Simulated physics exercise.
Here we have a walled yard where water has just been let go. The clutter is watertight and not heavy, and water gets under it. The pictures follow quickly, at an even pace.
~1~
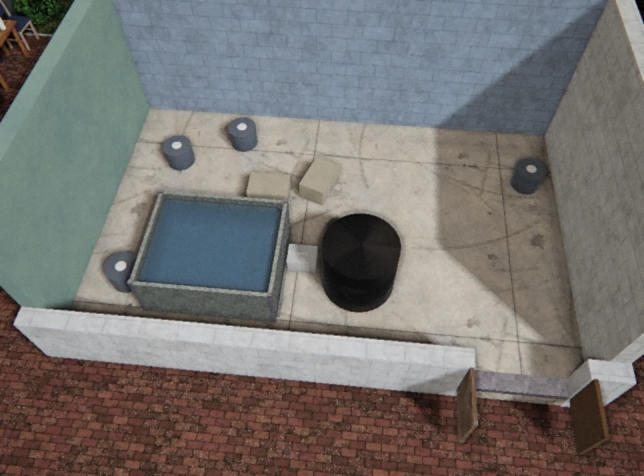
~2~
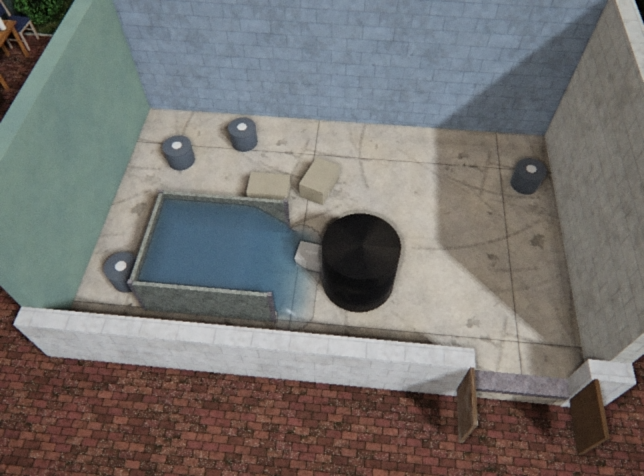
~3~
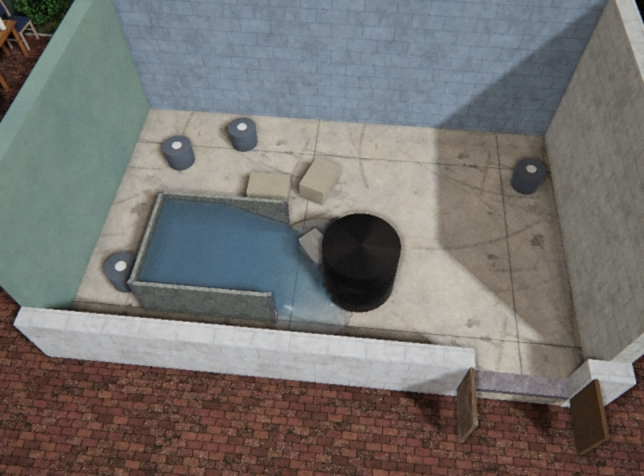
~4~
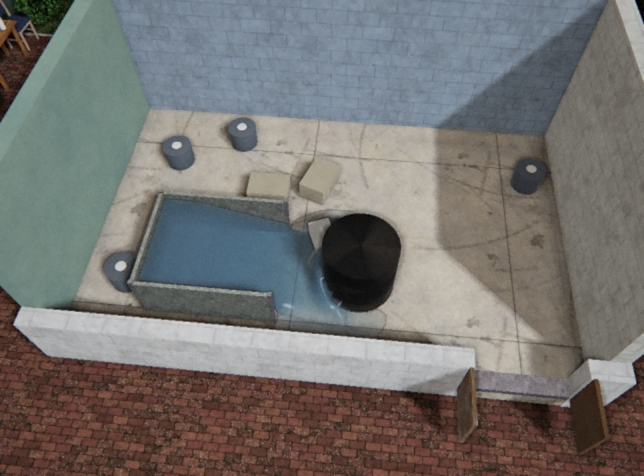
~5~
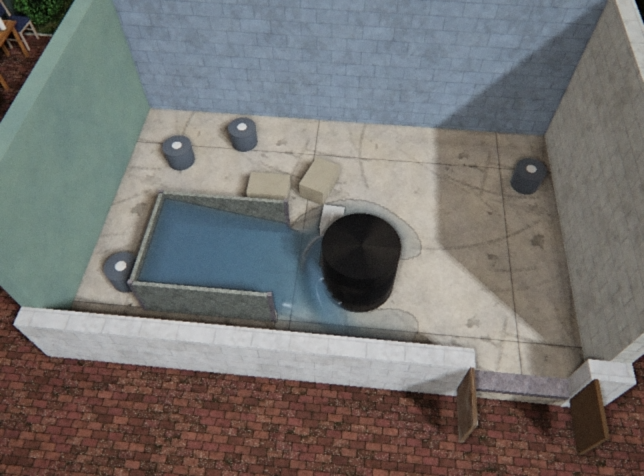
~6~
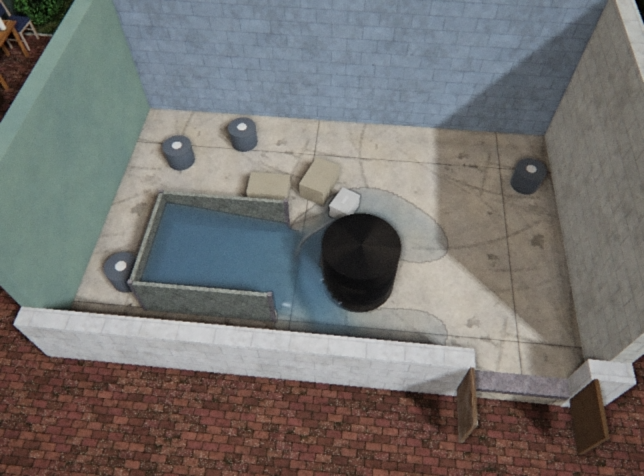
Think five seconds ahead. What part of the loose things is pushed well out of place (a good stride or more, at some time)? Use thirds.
Share: Between one and two thirds.
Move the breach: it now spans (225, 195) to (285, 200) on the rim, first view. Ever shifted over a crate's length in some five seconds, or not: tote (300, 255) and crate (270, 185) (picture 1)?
In turn: Never so far, shifted that much.
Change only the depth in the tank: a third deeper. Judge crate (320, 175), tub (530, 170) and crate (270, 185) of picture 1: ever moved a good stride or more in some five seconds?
One after the other: That far or more, that far or more, never so far.
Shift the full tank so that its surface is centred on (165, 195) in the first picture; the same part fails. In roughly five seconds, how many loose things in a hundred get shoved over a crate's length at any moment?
Near 60 in a hundred.
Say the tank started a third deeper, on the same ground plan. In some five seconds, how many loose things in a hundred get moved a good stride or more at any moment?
Some 40 per cent.
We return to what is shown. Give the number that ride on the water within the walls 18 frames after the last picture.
The number is 2.
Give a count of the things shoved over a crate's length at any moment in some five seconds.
3 of them.
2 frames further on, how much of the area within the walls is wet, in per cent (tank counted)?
About 30 per cent.
A moment on, 1 of 7 are well off their spots; 0 afloat.
Next, 2 of 7 are well off their spots; 1 afloat.
Later, 3 of 7 are well off their spots; 2 afloat.
In the end, 3 of 7 are well off their spots, and 3 have been at some point; 2 afloat.
